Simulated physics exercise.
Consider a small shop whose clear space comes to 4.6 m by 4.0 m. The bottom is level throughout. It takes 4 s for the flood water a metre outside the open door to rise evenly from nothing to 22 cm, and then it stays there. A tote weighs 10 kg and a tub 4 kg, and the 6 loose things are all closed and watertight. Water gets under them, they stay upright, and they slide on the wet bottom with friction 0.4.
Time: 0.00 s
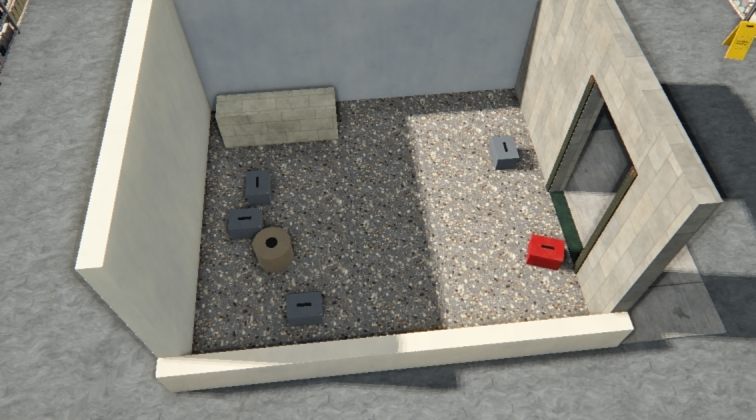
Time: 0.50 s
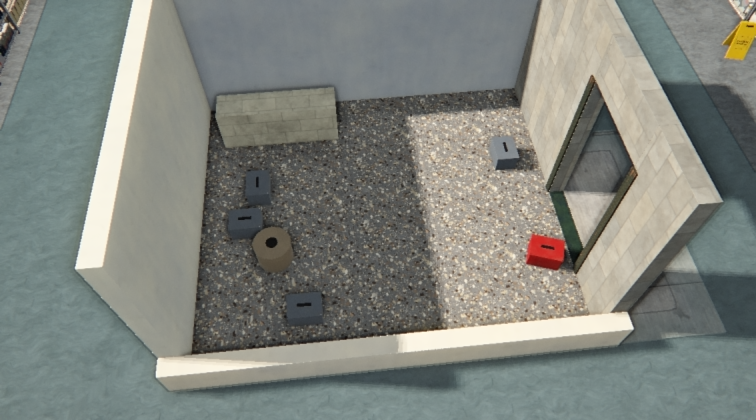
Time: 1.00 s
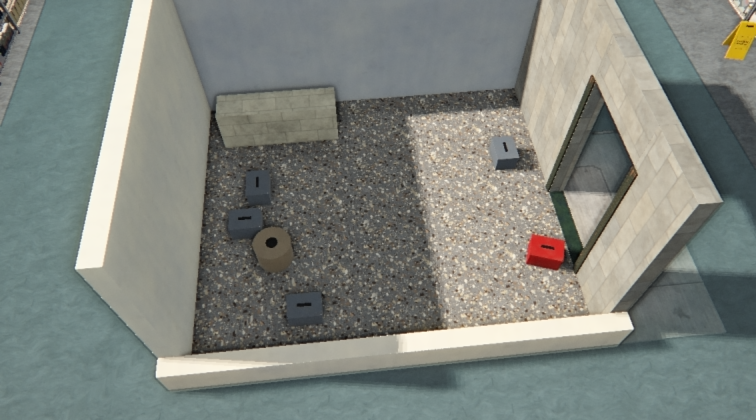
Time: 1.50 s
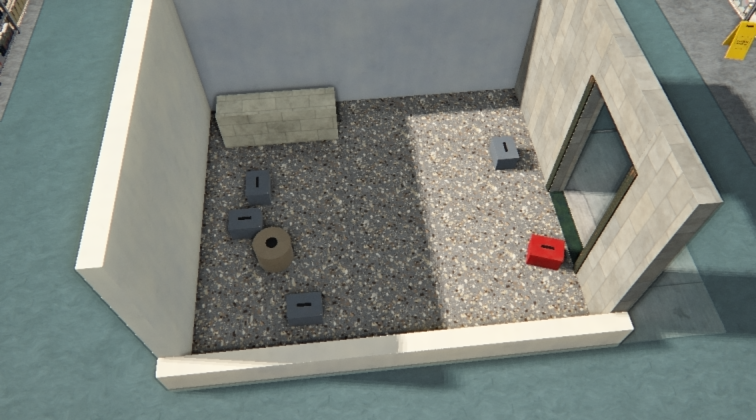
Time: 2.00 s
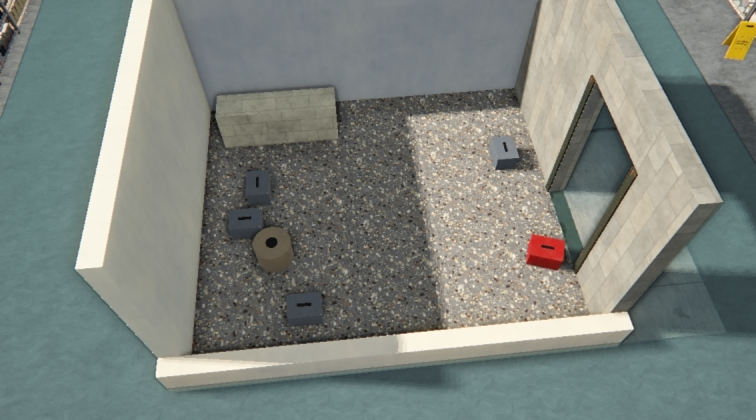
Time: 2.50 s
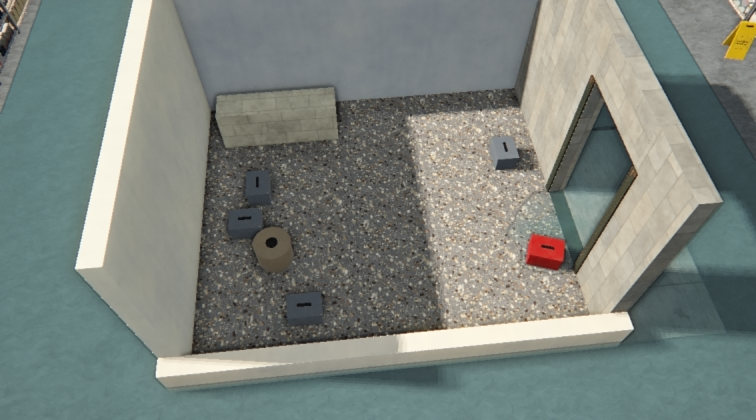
In a small open-topped room with a pebbly floor, water spread over the ground outside, then began seeping in through the doorway on the right beside the red box, while nothing inside moved.
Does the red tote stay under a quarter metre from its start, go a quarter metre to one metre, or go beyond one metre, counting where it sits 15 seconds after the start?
It shifts a modest distance.
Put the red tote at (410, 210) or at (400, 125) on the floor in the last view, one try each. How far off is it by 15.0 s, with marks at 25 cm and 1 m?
Going in order, it gets pushed a long way and then it gets pushed a long way.
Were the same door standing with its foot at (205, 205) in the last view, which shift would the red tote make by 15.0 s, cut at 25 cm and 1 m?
The red tote covers a long distance.
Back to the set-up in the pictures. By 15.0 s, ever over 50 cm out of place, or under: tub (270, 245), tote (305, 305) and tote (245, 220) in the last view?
In that order: Above, above, above.
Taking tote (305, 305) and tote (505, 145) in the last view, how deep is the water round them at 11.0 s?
Close to 13 and 2 centimetres.
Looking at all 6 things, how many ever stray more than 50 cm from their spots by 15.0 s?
I count 5.
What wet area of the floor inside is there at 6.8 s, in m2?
That flooded area is roughly 16 m2.
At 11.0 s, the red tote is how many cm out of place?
Around 80 cm from the start by that time.
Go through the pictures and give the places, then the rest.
The red tote at (548, 248) rests on the ground; water covers 0.0 m2; 0 of 6 have shifted, in the first picture.
The red tote at (548, 248) rests on the ground; 0.0 m2 under water; 0 of 6 have shifted, in the second picture.
The red tote at (548, 248), on the bottom; water covers 0.0 m2; 0 of 6 have shifted, in the third picture.
The red tote at (548, 248) rests on the ground; water covers 0.0 m2; 0 of 6 have shifted, in the fourth picture.
The red tote at (548, 248) rests on the ground; 0.0 m2 under water; 0 of 6 have shifted, in the fifth picture.
The red tote at (548, 248) rests on the ground; water covers 0.5 m2; 0 of 6 have shifted, in the sixth picture.
After 3.5 s the red tote is near (542, 258), 0.2 m from its start, aground; 0 afloat.
After 6.8 s the red tote is near (525, 302), 0.8 m from its start, aground; 1 afloat.
After 11.0 s the red tote is near (525, 302), 0.8 m from its start, aground; 4 afloat.
After 15.0 s the red tote is near (532, 294), 0.7 m from its start, aground; 4 afloat.
